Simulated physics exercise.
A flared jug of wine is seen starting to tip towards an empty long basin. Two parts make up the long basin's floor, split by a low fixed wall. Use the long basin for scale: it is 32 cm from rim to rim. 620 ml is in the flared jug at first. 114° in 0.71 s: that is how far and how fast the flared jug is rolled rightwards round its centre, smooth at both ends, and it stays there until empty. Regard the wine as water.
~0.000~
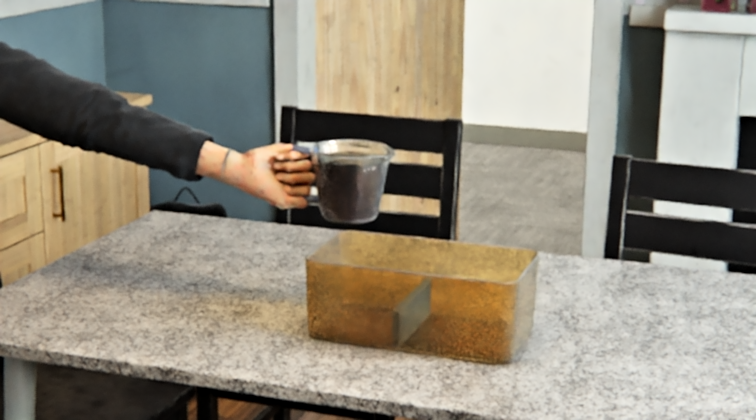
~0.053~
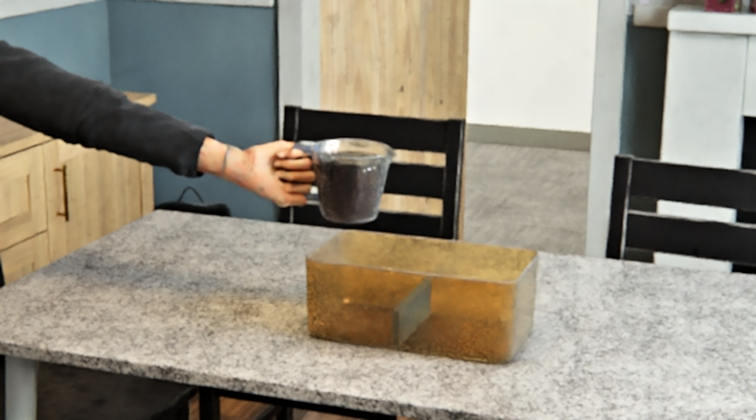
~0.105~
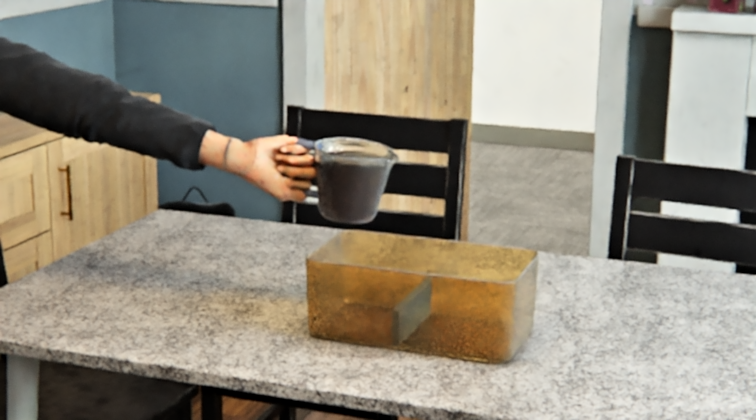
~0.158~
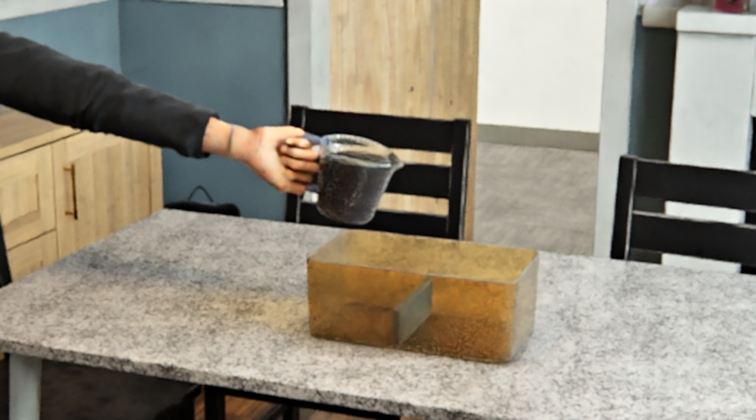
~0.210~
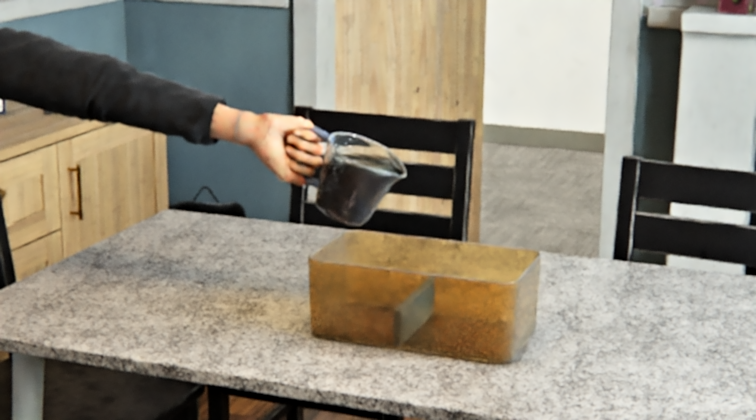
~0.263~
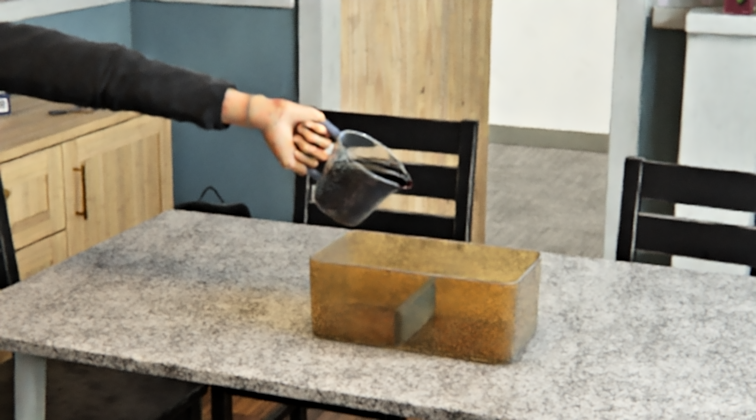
A hand holds a clear jug of dark liquid above an amber basin and tilts it rightwards.
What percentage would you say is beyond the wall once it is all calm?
I would put it at about 58 per cent.
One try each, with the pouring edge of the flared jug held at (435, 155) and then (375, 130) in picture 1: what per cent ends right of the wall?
95 and 30 %.
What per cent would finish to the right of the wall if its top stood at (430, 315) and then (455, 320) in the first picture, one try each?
40 per cent first, 15 per cent second.
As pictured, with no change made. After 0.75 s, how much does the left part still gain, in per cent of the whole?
Near 3 in a hundred.
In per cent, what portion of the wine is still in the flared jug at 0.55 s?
Roughly 36 per cent.
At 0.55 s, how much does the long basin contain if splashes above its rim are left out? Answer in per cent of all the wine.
About 44%.
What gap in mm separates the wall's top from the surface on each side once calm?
On the left it's about 44 mm; on the right, about 42 mm.
Then, 0.55 s in, the tilt is 100° and 37 per cent is still to pour, 6 is left of the wall and 39 right of it.
Then, 0.75 s in, the tilt is 114° and 2 per cent is still to pour, 38 is left of the wall and 58 right of it.
Then, 0.97 s in, the tilt is 114° and 0 per cent is still to pour, 41 is left of the wall and 58 right of it.
Then, 1.21 s in, the tilt is 114° and 0 per cent is still to pour, 41 is left of the wall and 58 right of it.
Finally, 41 per cent lies left of the wall, 58 right of it and 0 outside.
